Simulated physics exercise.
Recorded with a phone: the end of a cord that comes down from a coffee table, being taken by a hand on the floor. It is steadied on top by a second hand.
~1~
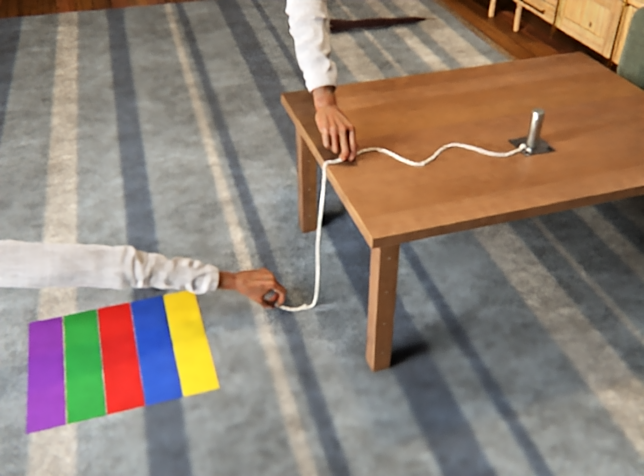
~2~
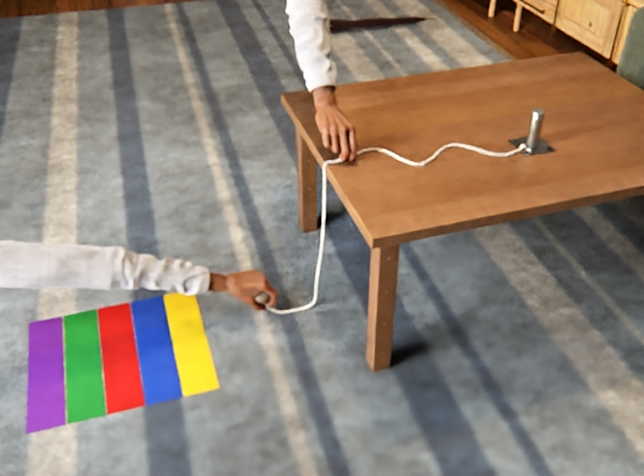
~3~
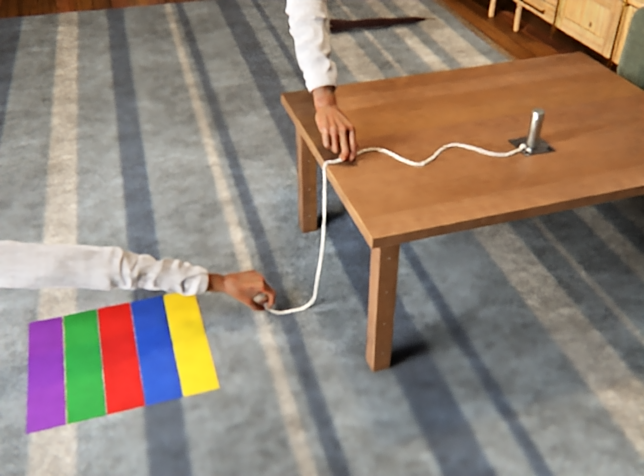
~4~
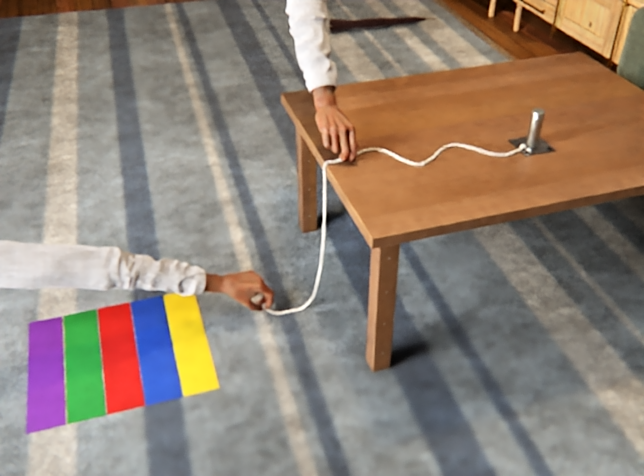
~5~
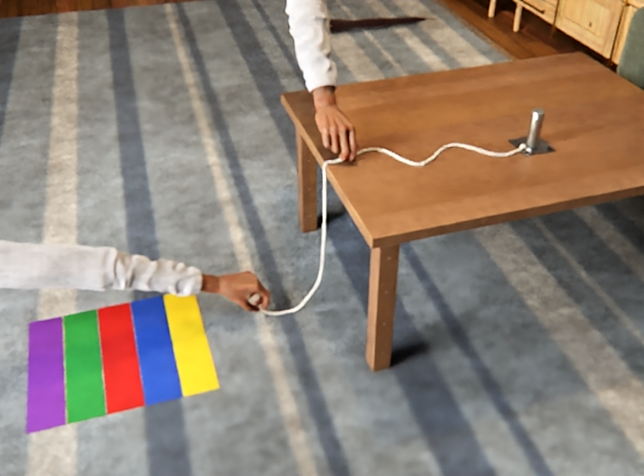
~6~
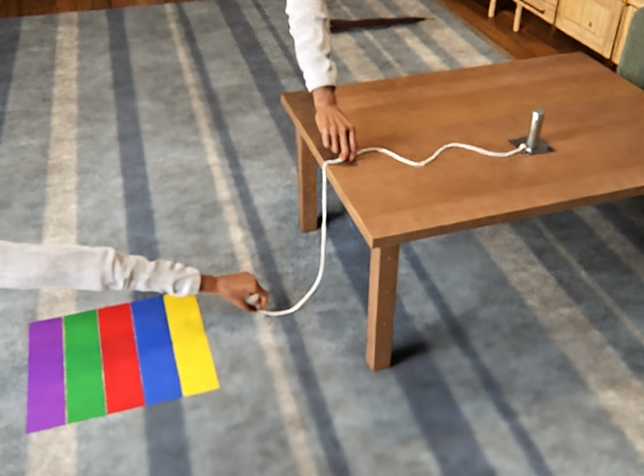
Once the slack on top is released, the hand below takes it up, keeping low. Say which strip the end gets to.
It gets to the red strip.
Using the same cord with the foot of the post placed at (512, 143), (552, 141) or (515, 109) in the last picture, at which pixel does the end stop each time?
Try by try, around (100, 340), (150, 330) and (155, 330).
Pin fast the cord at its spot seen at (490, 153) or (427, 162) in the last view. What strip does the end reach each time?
The end reaches red and then blue.
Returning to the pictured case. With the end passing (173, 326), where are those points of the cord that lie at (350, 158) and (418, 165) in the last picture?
You'll find one close to (323, 186) and the other close to (391, 160).
A little later, end near (173, 326); over yellow.
Next, end near (138, 334); over blue.
When it is tight, end near (117, 339); over red. Over red.
